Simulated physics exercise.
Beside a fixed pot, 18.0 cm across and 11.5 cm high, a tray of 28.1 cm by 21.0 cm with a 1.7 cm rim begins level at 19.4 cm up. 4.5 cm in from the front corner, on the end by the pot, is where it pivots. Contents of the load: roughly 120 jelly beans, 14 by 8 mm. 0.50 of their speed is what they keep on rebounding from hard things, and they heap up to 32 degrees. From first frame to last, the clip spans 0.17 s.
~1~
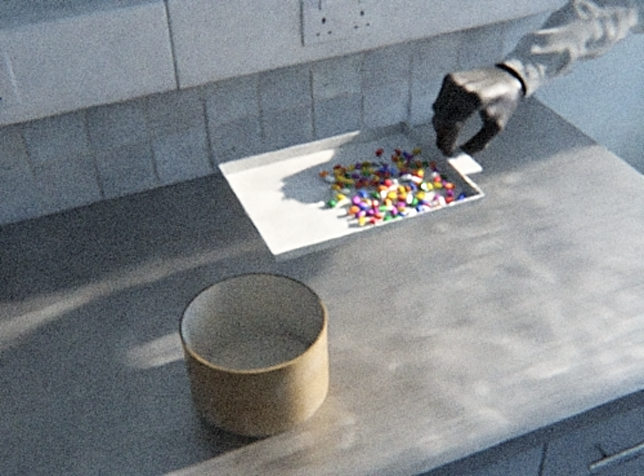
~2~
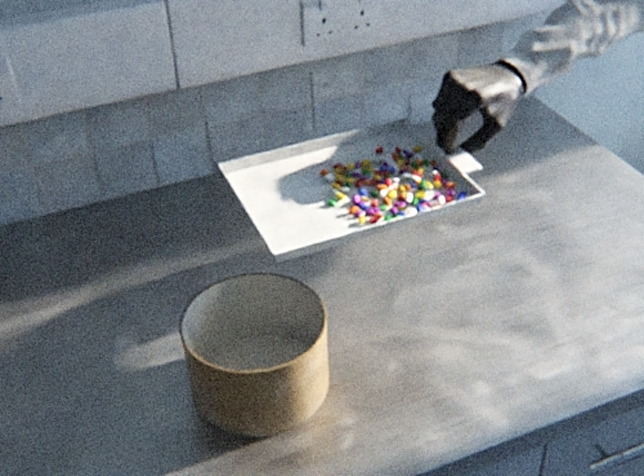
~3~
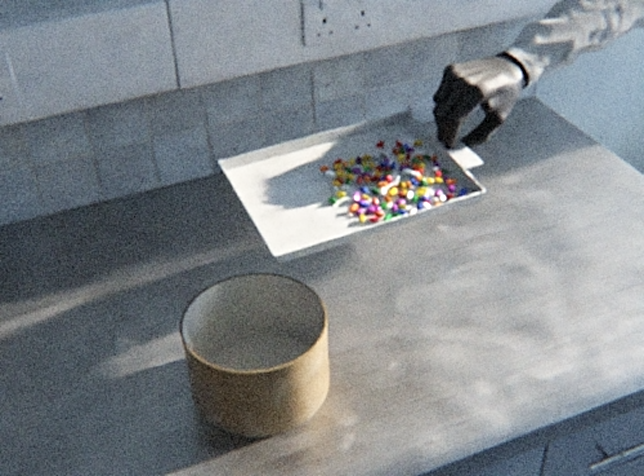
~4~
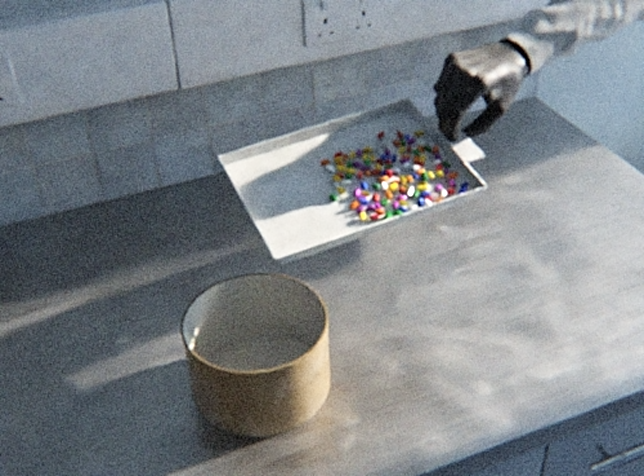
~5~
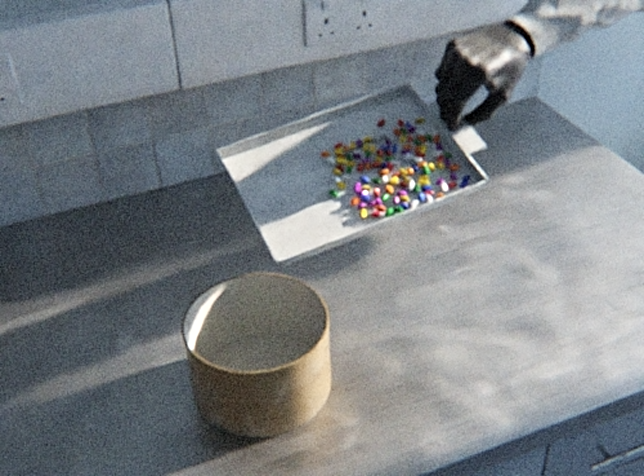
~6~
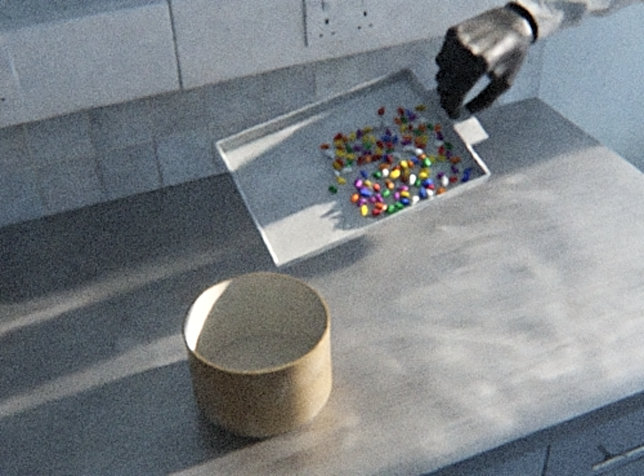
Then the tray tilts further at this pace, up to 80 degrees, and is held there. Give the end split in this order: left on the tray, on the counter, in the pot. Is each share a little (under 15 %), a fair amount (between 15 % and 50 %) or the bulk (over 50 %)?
Tray: A little; counter: A fair amount; pot: The bulk.
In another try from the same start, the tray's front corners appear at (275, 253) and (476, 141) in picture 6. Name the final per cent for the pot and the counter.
Pot: 45, counter: 45.
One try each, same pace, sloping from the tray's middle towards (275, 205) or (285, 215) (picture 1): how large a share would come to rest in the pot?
20 and 85 %.
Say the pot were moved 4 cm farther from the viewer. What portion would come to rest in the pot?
I'd put it at around 45 per cent.
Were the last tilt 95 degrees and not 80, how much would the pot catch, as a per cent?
Estimate: Roughly 60 percent.
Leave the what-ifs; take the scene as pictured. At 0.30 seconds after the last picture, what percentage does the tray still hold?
I'd say close to 100 per cent.
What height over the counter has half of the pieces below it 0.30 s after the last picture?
Around 26 cm up.
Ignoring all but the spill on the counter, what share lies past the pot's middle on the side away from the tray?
Around 50 per cent, give or take.
Then, 0.18 s after the last picture, tilt 51 degrees; the tray holds 100 %, the pot 0 %.
Then, 0.30 s after the last picture, tilt 72 degrees; the tray holds 100 %, the pot 0 %.
Then, 0.55 s after the last picture, tilt 80 degrees; the tray holds 5 %, the pot 50 %.
In the end, tray 0 %, counter 40 %, pot 60 %.
